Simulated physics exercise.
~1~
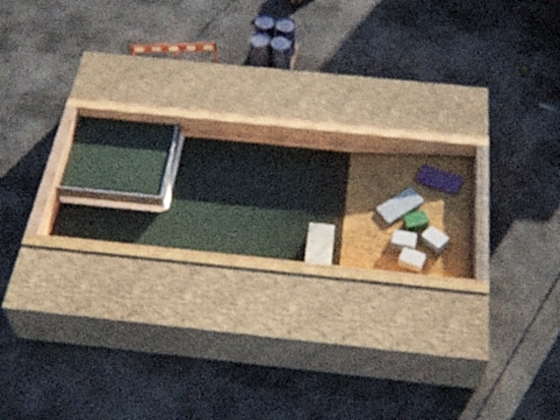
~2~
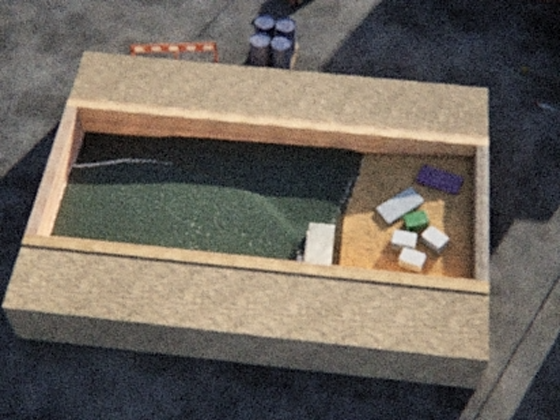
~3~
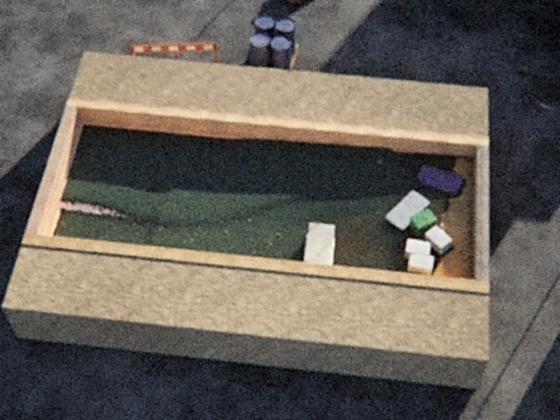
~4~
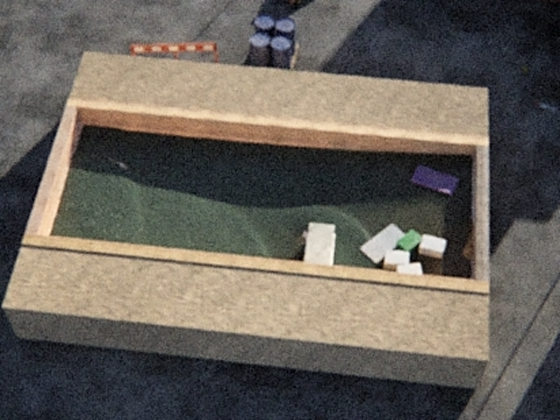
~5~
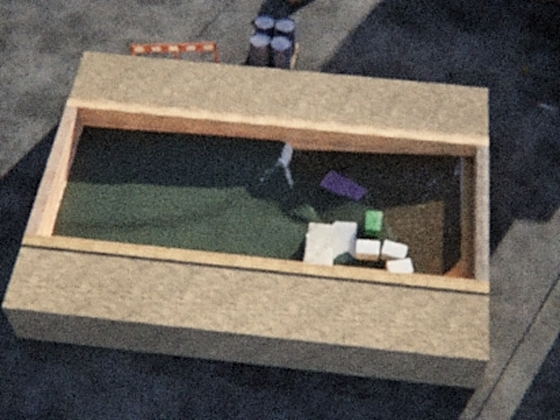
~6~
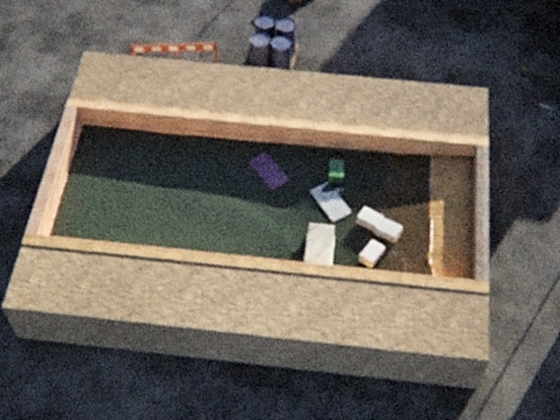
Walled basin of dark green water surging right up a sandy slope, then drawing back and leaving loose coloured blocks drifting left.
